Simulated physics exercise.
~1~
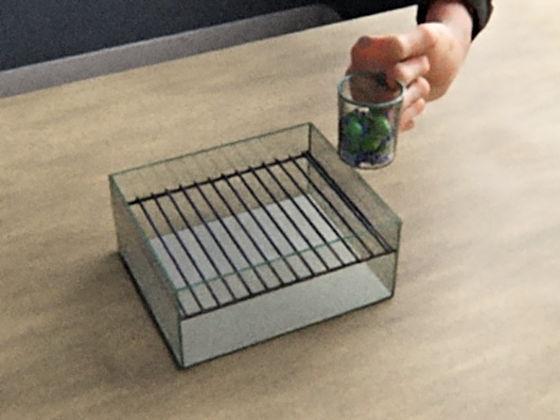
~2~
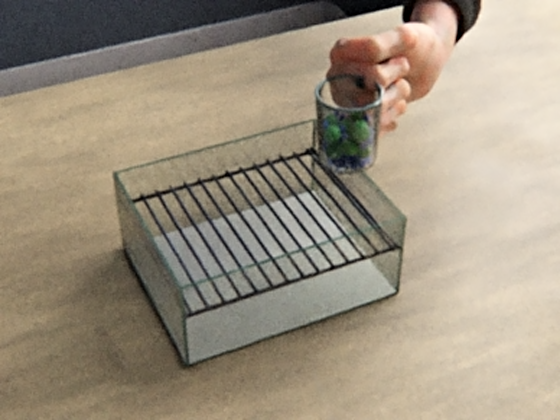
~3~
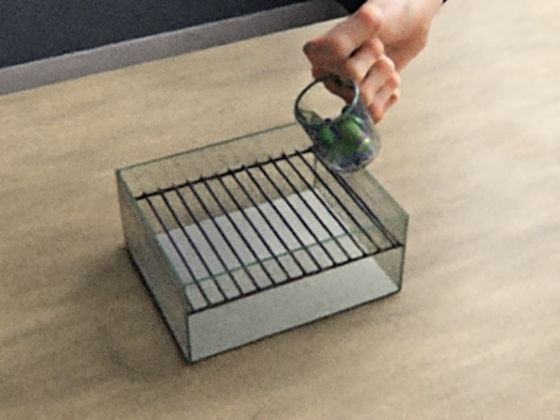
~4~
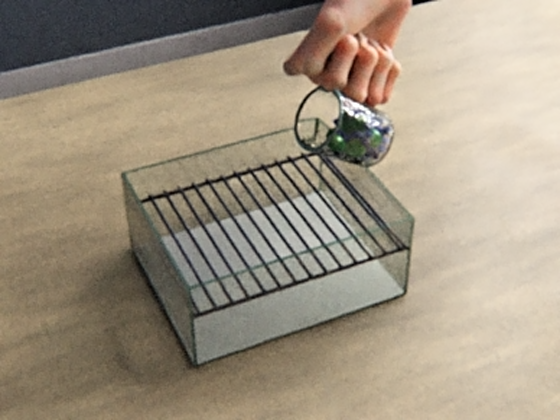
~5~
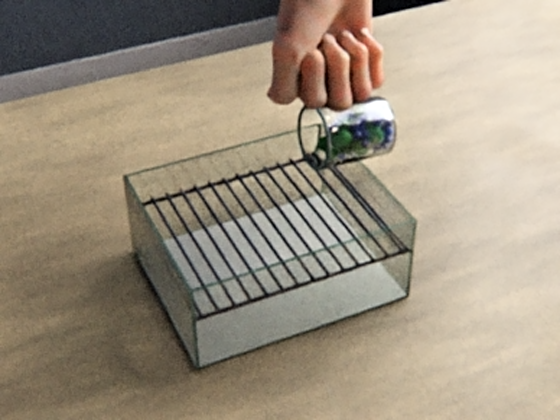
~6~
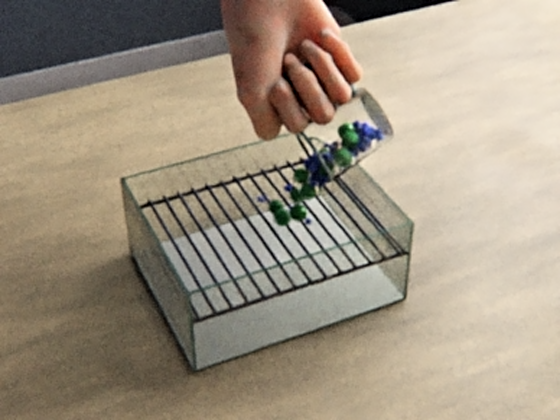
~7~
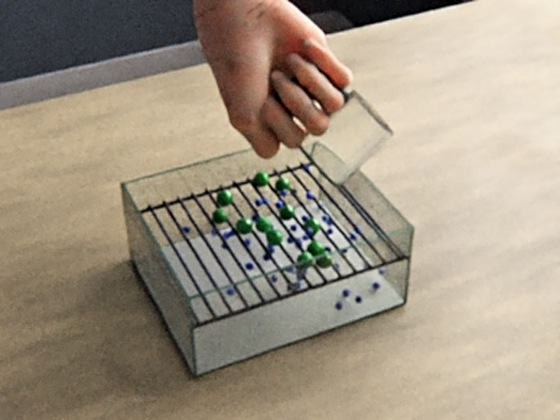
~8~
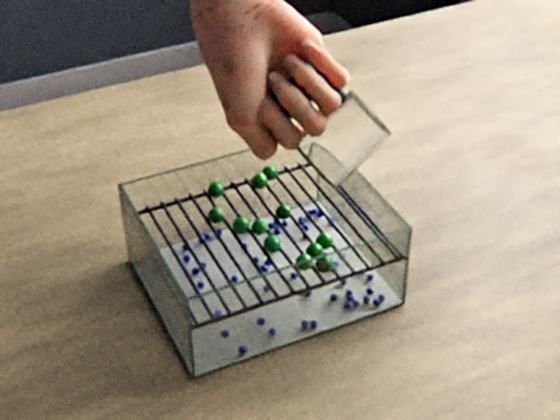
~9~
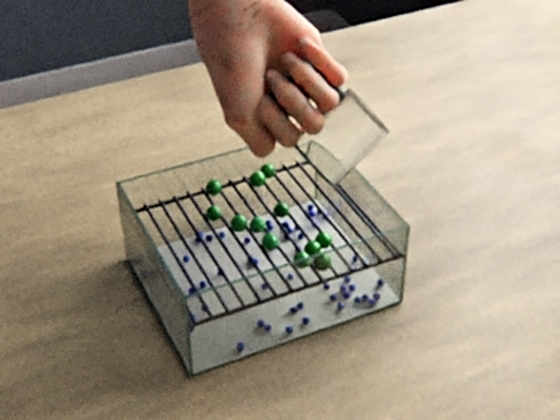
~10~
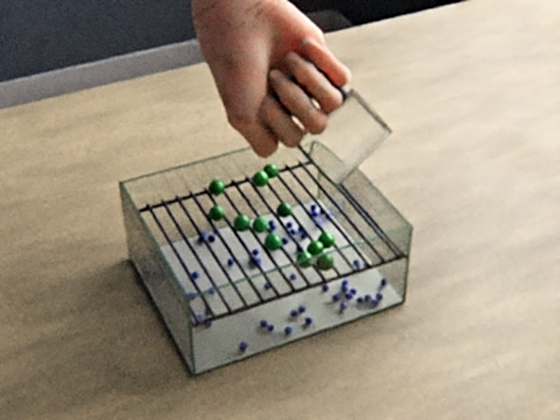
Hand tipping a glass of green and blue balls over a wire rack, green ones staying on top, blue ones falling through.
